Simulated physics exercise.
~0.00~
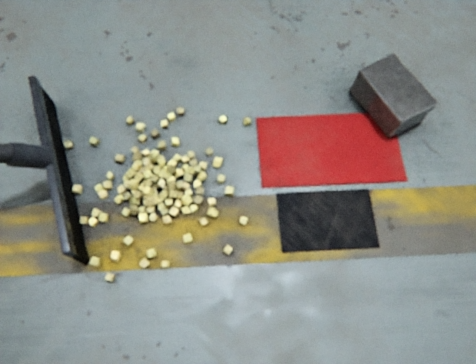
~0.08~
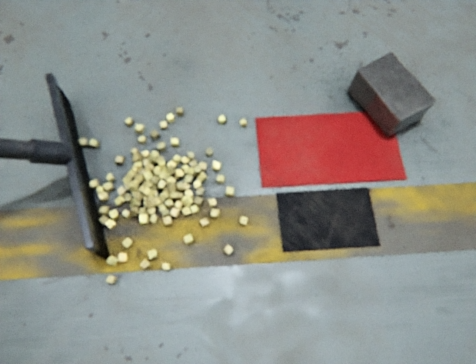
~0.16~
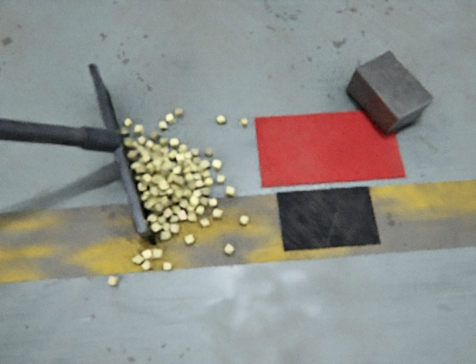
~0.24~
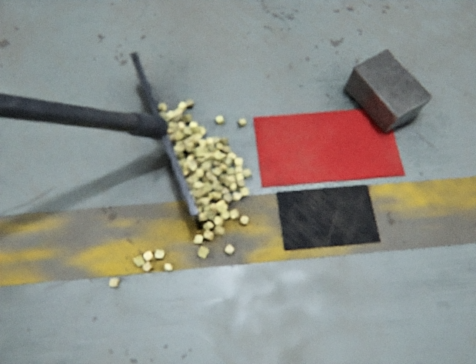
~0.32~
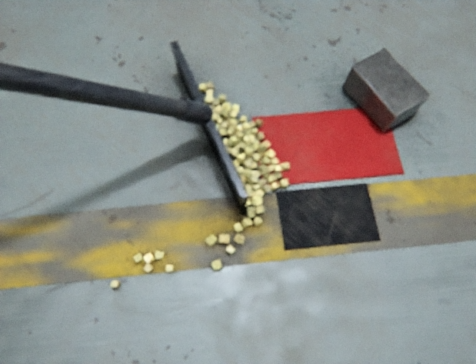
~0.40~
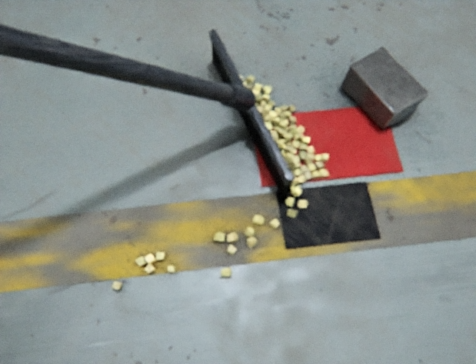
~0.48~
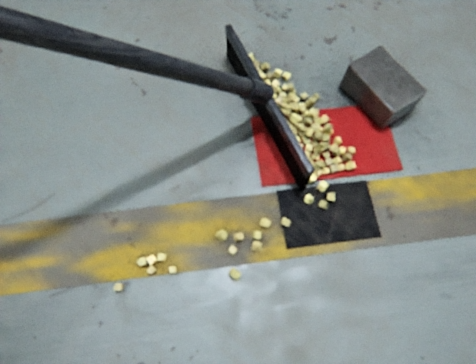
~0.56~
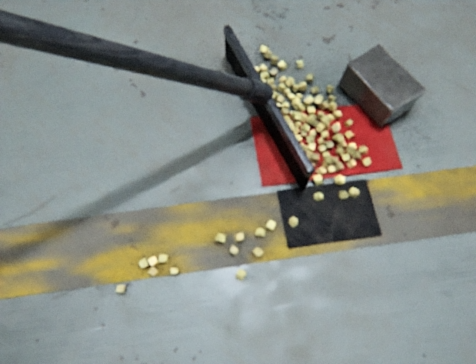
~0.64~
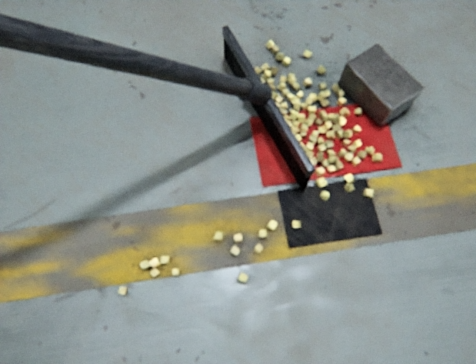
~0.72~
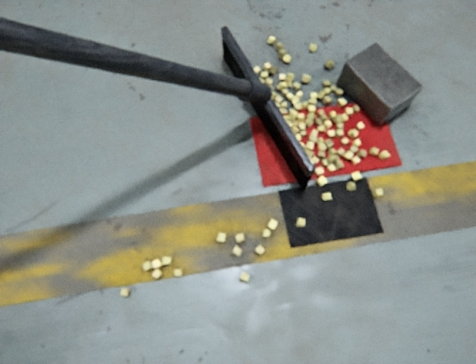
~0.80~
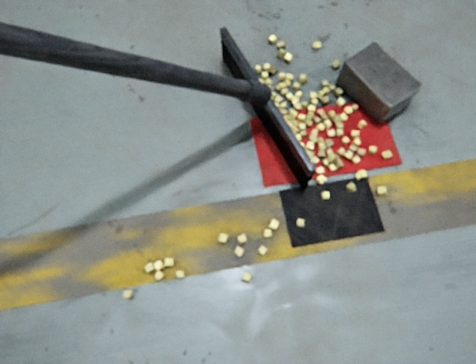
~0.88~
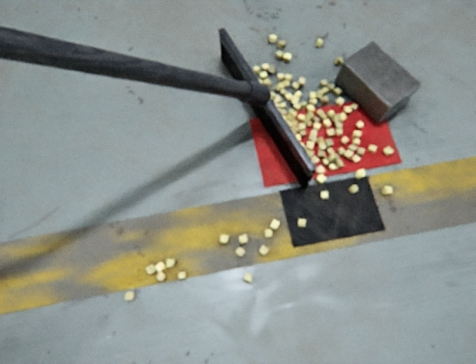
On a grey floor crossed by a worn yellow stripe, a dark squeegee on a long handle stands left of a loose heap of small pale yellow cubes. A red mat, a black mat and a fixed grey block lie to the right. The blade moves right into the heap, gathering most cubes against its face while a few stay behind on the stripe. It pushes them up onto the red mat, then halts near its left edge. The cubes spread a little further toward the block and settle, many on red, others around it, and only a few on black.
